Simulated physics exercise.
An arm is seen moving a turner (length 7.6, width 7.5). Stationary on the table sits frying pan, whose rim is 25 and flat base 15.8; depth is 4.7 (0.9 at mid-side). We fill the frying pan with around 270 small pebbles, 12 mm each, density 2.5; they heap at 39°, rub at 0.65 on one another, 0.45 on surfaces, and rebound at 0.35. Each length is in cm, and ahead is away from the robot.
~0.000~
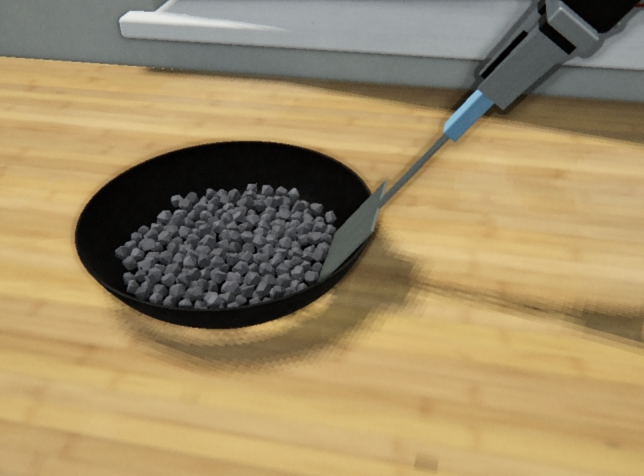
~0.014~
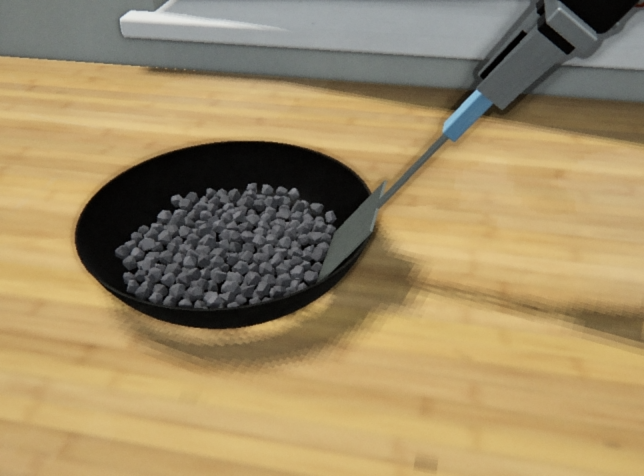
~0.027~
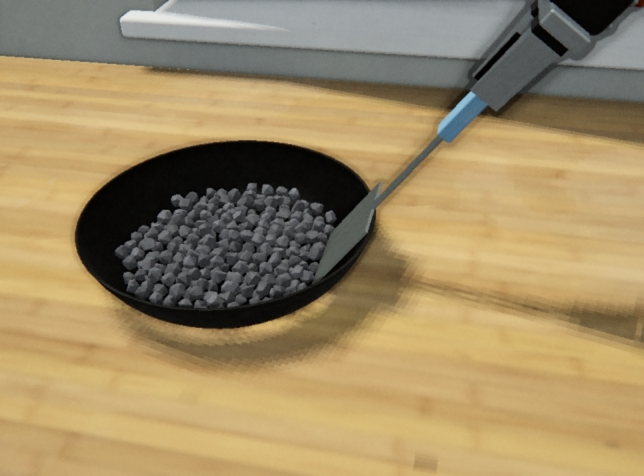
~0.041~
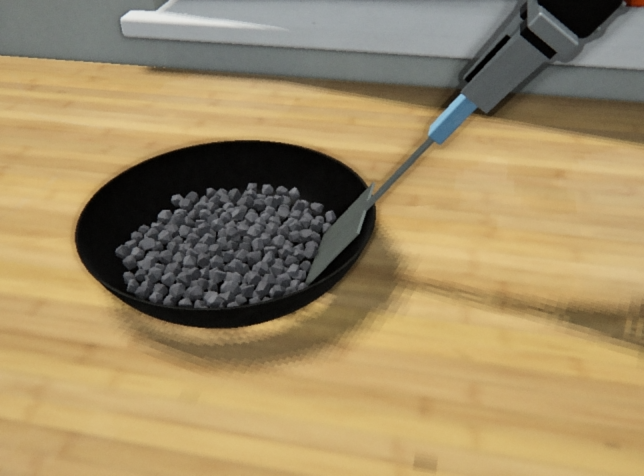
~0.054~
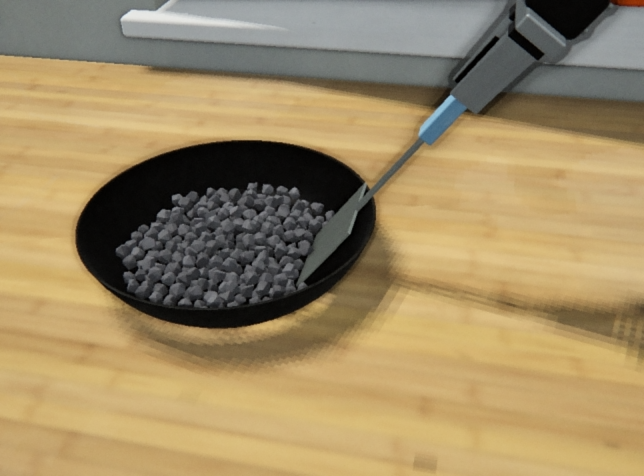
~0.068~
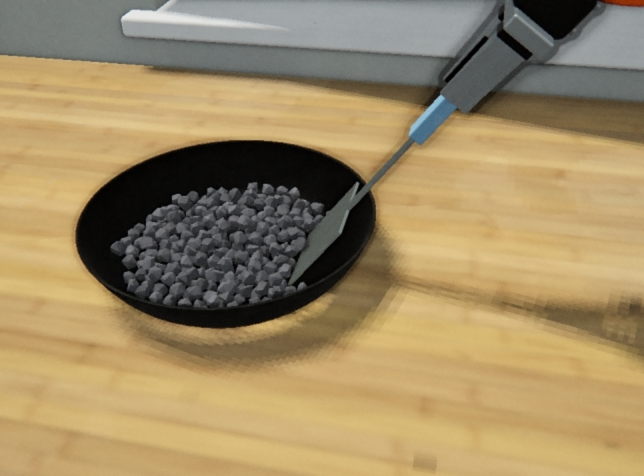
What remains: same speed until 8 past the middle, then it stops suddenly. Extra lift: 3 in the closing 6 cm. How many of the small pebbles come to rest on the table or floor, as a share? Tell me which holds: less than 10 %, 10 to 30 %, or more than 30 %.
Less than 10 % holds.
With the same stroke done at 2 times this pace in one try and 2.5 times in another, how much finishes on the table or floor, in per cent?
About 15 and 25 per cent.
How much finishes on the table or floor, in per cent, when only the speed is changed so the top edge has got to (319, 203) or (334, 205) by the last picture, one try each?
Estimates: About 20 %, about 10 %.
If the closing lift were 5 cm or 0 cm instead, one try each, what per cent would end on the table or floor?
Estimates, in order: 5 % then 10 %.
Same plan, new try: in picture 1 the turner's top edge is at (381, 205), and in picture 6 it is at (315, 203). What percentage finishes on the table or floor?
It comes to something like 15 %, give or take.
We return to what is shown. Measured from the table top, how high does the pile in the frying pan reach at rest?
About 6.0 cm above the table.
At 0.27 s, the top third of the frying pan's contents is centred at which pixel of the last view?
About pixel (138, 216).
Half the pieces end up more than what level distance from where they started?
Near 4 cm, measured level.
By 0.17 s, sloping 54°, highest piece 5 above the table; 270 in the frying pan.
By 0.27 s, sloping 54°, highest piece 6 above the table; 270 in the frying pan.
By 0.52 s, sloping 54°, highest piece 6 above the table; 253 in the frying pan, 17 on the table or floor.
By 1.57 s, sloping 54°, highest piece 6 above the table; 253 in the frying pan, 17 on the table or floor.
Final count, 253 in the frying pan, 17 on the table or floor. That is 6 % on the table or floor.
